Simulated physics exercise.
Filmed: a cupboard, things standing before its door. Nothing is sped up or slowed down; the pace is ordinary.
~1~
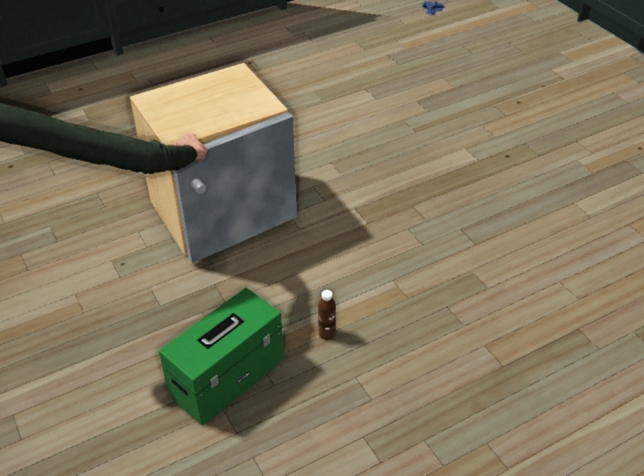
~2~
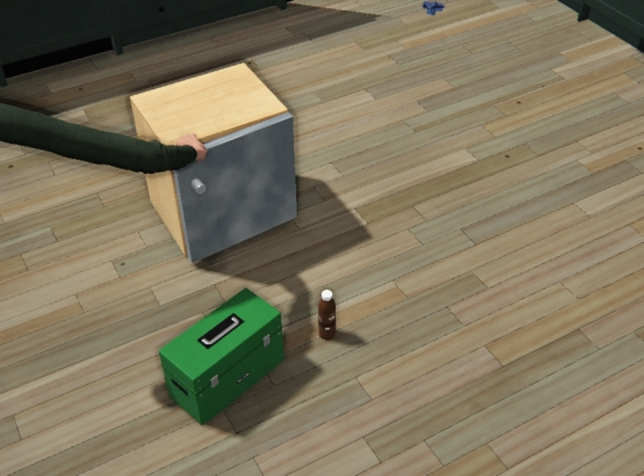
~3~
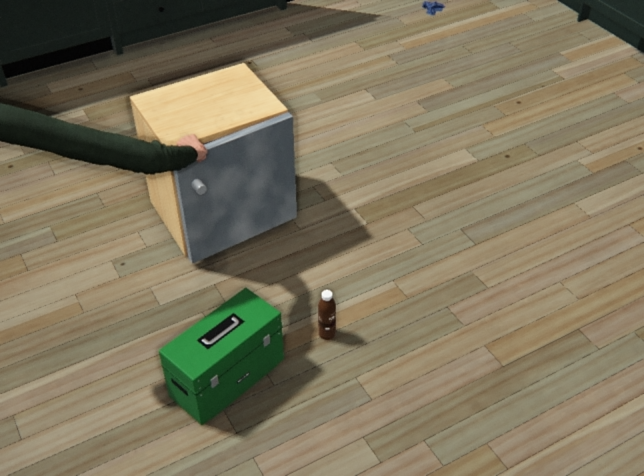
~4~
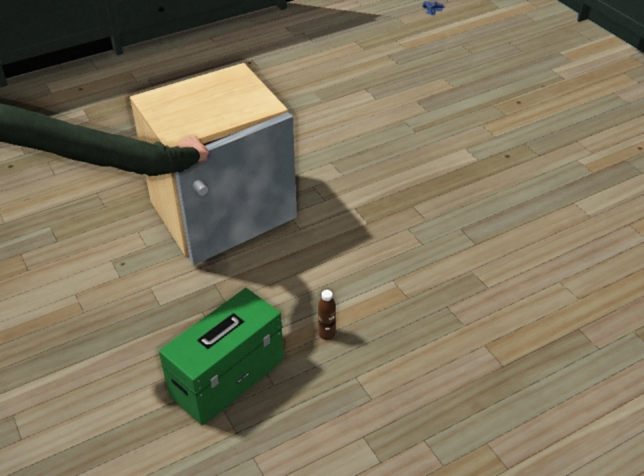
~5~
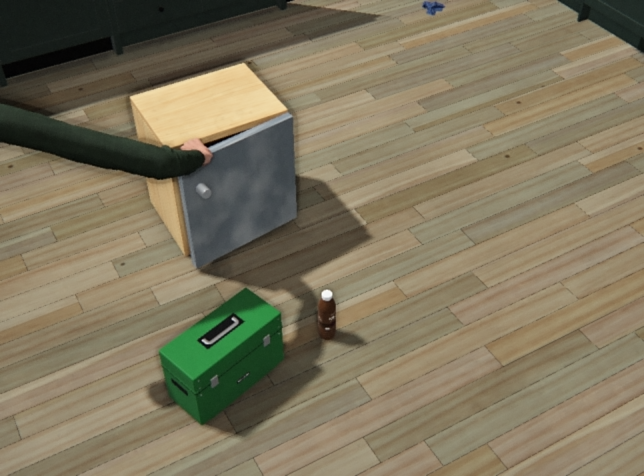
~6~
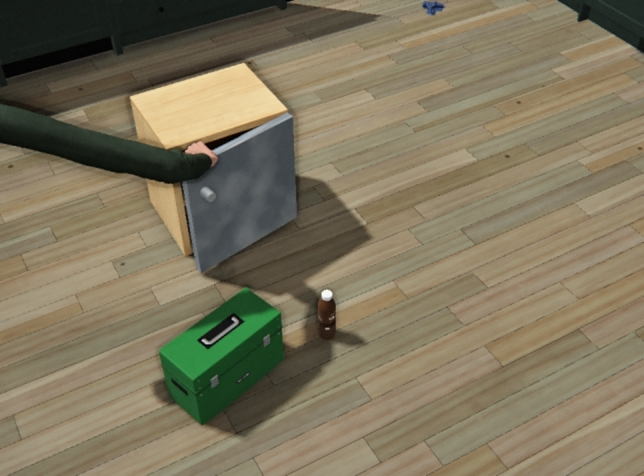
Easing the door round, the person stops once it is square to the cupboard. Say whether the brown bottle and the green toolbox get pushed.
The brown bottle remains where it is; the green toolbox remains where it is.
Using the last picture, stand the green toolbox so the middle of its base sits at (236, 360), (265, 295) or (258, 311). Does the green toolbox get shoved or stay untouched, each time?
Per try: It avoids any contact, takes a hit, takes a hit.
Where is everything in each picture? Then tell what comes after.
The first frame shows door 4° open; brown bottle (327, 314); green toolbox (224, 355); door (242, 193).
The second frame shows door 4° open; green toolbox (225, 355); door (242, 193).
The third frame shows door 4° open; brown bottle (327, 314); door (242, 193).
The fourth frame shows door 6° open; green toolbox (225, 355); door (243, 194).
The fifth frame shows door 9° open; brown bottle (327, 314); door (245, 195).
The sixth frame shows door 12° open; brown bottle (327, 314); green toolbox (225, 355); door (247, 197).
Then, 0.88 s on from there, door 52° open; brown bottle at rest near (327, 314); green toolbox at rest near (225, 355).
In the end, the brown bottle escapes contact, near (327, 314); the green toolbox escapes contact, near (225, 355).
